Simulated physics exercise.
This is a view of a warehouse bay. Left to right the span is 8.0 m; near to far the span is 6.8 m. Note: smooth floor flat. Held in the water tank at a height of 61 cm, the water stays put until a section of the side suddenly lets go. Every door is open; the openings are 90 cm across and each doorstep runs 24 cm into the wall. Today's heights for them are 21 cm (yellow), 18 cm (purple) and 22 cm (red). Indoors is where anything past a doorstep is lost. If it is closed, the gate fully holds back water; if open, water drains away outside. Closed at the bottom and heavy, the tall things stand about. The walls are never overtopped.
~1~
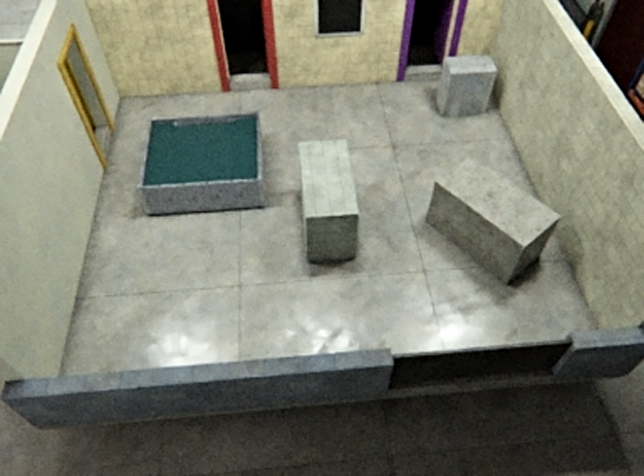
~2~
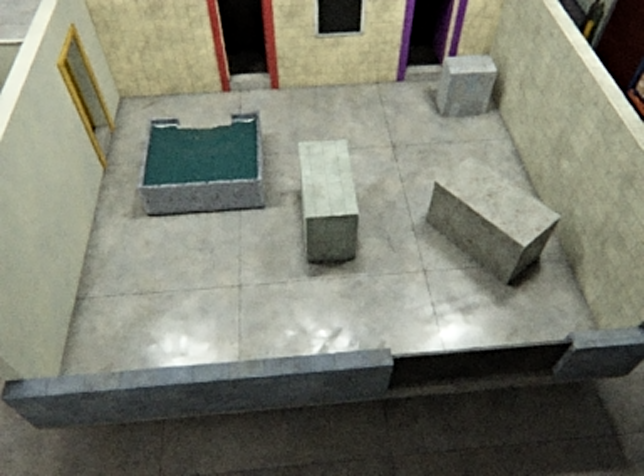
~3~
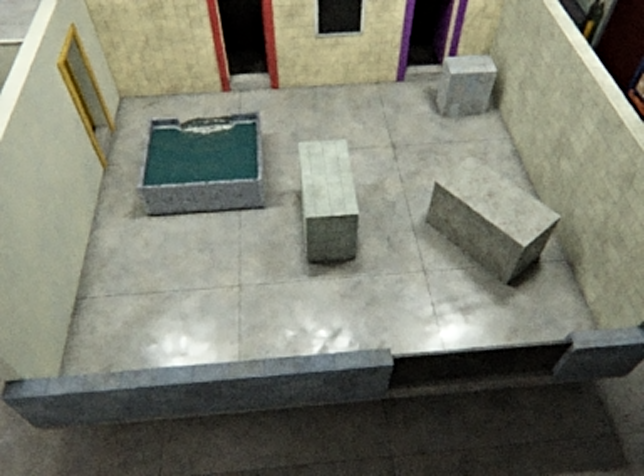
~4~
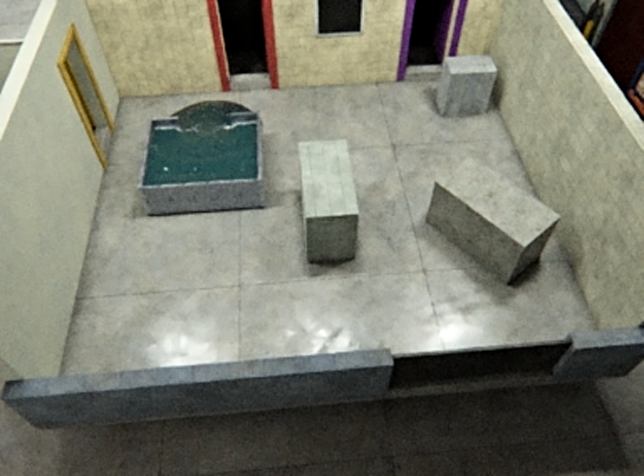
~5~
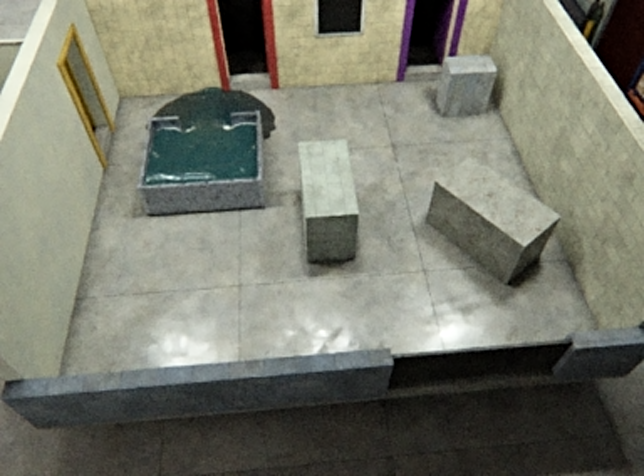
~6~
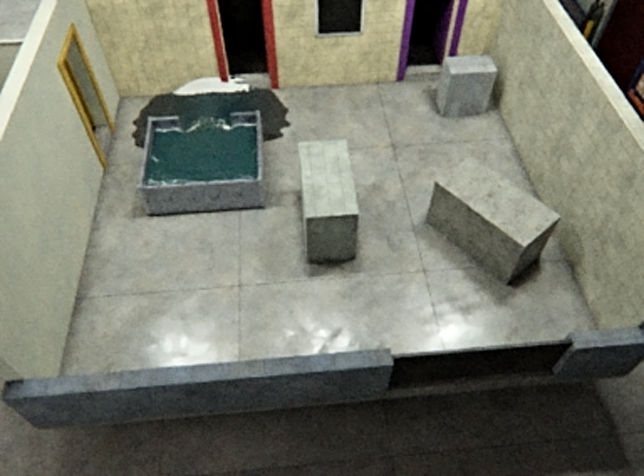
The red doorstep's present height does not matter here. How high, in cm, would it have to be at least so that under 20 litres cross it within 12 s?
I would say at least 24 cm.
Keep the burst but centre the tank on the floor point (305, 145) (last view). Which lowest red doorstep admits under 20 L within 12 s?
Roughly 18 cm is needed.
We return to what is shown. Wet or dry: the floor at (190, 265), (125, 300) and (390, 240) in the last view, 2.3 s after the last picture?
Point 1: Bone dry; point 2: Bone dry; point 3: Bone dry.
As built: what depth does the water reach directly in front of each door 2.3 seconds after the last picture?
Reading in centimetres: Yellow = 10, purple = 3, red = 18.
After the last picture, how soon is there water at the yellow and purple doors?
Yellow 0.8 s, purple 1.6 s.
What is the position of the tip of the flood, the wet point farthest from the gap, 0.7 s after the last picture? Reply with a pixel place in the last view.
The farthest wet point sits near (329, 88) in the last view.
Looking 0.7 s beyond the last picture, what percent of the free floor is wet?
10 %.
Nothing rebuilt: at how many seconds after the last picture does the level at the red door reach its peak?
Peak: Close to 0.6 s.
Then, 0.7 s after the last picture water covers 10 % of the floor, deepest (38 cm) near (213, 95); 28 cm at the red door, 7 litres in over its 22 cm doorstep.
Then, 2.3 s after the last picture water covers 30 % of the floor, deepest (26 cm) near (120, 101); 18 cm at the red door, 28 litres in over its 22 cm doorstep.
Then, 11.3 s after the last picture water covers 90 % of the floor, deepest (8 cm) near (448, 273); 5 cm at the red door, 29 litres in over its 22 cm doorstep.
At the red door as built, the water peaked near 28 cm, 0.7 s after the last picture.
With a doorstep of 20 cm, 44 litres would have come in within the 12 s; with 27.5 cm, 8 litres. So under 20 litres takes about 24 cm.
